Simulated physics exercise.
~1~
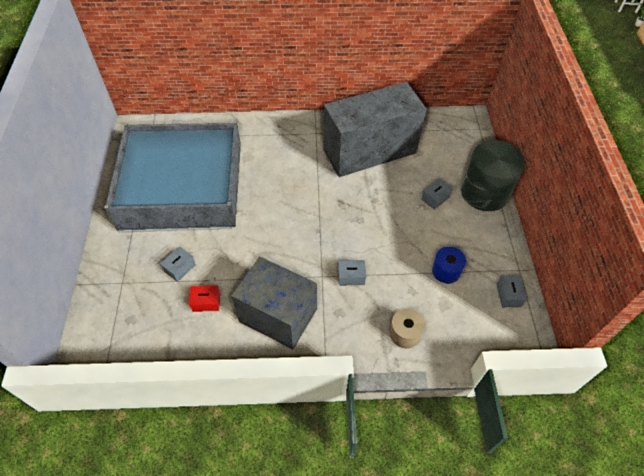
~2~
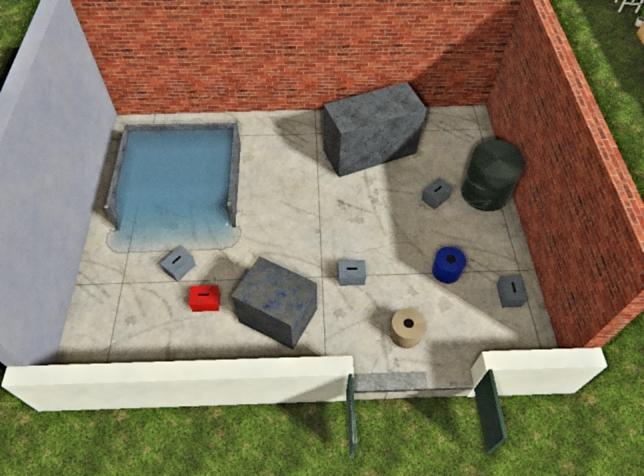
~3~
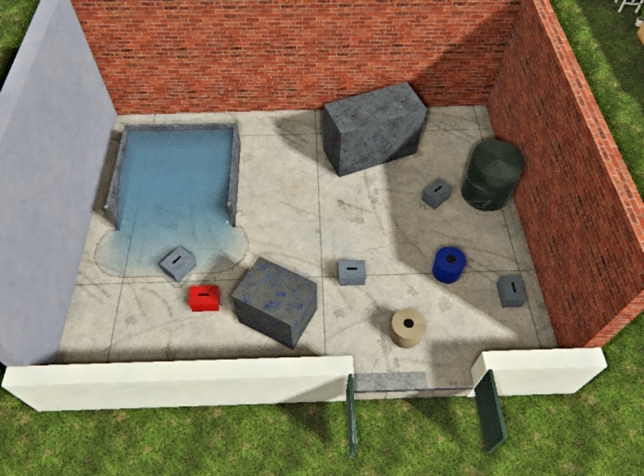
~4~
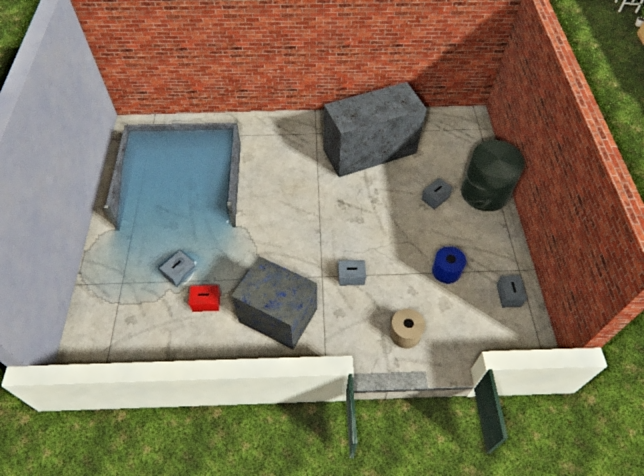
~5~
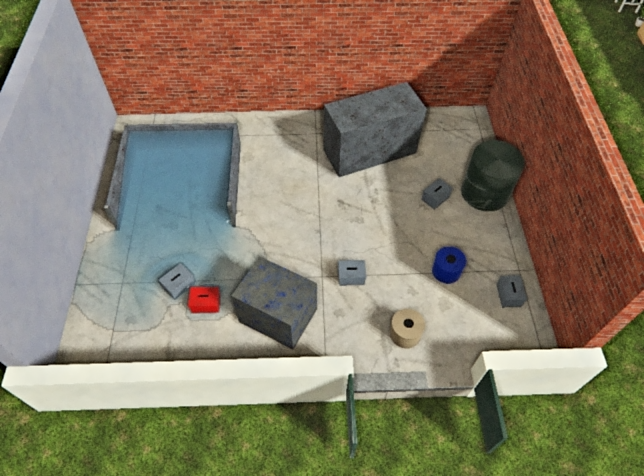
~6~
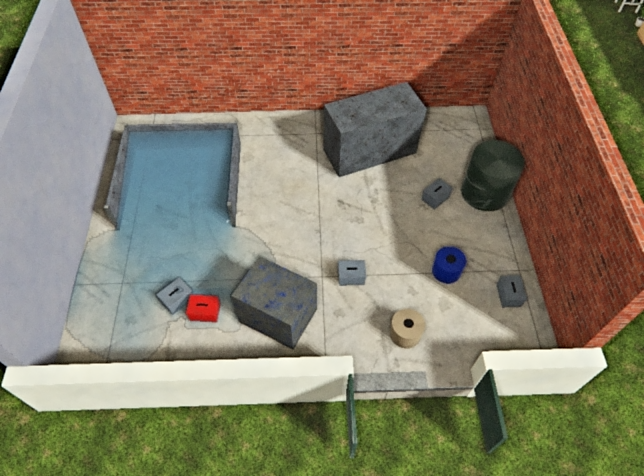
Water spreading from an opened tank across a walled court, shifting a grey tote and then a red one slightly forward.
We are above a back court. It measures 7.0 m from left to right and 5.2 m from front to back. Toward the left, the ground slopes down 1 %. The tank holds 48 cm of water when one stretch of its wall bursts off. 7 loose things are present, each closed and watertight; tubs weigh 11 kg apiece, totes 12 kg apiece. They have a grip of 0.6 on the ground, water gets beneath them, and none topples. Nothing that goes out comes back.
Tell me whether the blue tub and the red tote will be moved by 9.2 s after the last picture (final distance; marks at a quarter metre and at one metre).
The blue tub does not really move, the red tote goes beyond a metre.
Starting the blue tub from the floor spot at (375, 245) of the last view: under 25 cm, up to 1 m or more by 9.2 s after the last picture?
I'd say it does not really move.
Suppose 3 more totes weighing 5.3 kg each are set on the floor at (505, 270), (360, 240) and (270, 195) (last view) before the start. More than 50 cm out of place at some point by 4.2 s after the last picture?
In the order listed: Behind the line; behind the line; behind the line.
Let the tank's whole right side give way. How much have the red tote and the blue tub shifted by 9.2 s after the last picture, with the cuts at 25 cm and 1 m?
First the red tote: It holds steady; as for the blue tub, it is carried a long way.
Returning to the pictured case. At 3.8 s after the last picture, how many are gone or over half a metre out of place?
2 in all.
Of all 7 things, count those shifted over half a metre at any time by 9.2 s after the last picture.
That comes to 2.
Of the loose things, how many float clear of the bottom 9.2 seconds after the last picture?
Count: 0.
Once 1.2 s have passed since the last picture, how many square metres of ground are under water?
About 11.5 m2.
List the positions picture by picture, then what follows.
The blue tub at (451, 259), on the bottom; the red tote at (204, 295) rests on the ground; 3.1 m2 under water; 0 of 7 have shifted, in the first frame.
The blue tub at (451, 259) rests on the ground; the red tote at (204, 295), on the bottom; water covers 4.0 m2; 0 of 7 have shifted, in the second frame.
The blue tub at (451, 259) rests on the ground; the red tote at (204, 295) rests on the ground; 4.8 m2 under water; 0 of 7 have shifted, in the third frame.
The blue tub at (451, 259), on the bottom; the red tote at (204, 295), on the bottom; water covers 6.0 m2; 1 of 7 have shifted, in the fourth frame.
The blue tub at (451, 259) rests on the ground; the red tote at (203, 296), on the bottom; water covers 7.0 m2; 1 of 7 have shifted, in the fifth frame.
The blue tub at (451, 259), on the bottom; the red tote at (202, 305), on the bottom, 16 cm from its start; water covers 8.0 m2; 2 of 7 have shifted, in the sixth frame.
Then, 1.2 s after the last picture the blue tub is near (451, 259), 0.0 m from its start, aground; the red tote is near (204, 352), 1.0 m from its start, afloat; 0 of 7 are out; 2 afloat.
Then, 3.8 s after the last picture the blue tub is near (451, 259), 0.0 m from its start, aground; the red tote is near (374, 333), 2.5 m from its start, aground; 0 of 7 are out; 1 afloat.
Then, 6.2 s after the last picture the blue tub is near (451, 259), 0.0 m from its start, aground; the red tote is near (375, 333), 2.5 m from its start, aground; 0 of 7 are out; 0 afloat.
Then, 9.2 s after the last picture the blue tub is near (451, 259), 0.0 m from its start, aground; the red tote is near (375, 333), 2.5 m from its start, aground; 0 of 7 are out; 0 afloat.
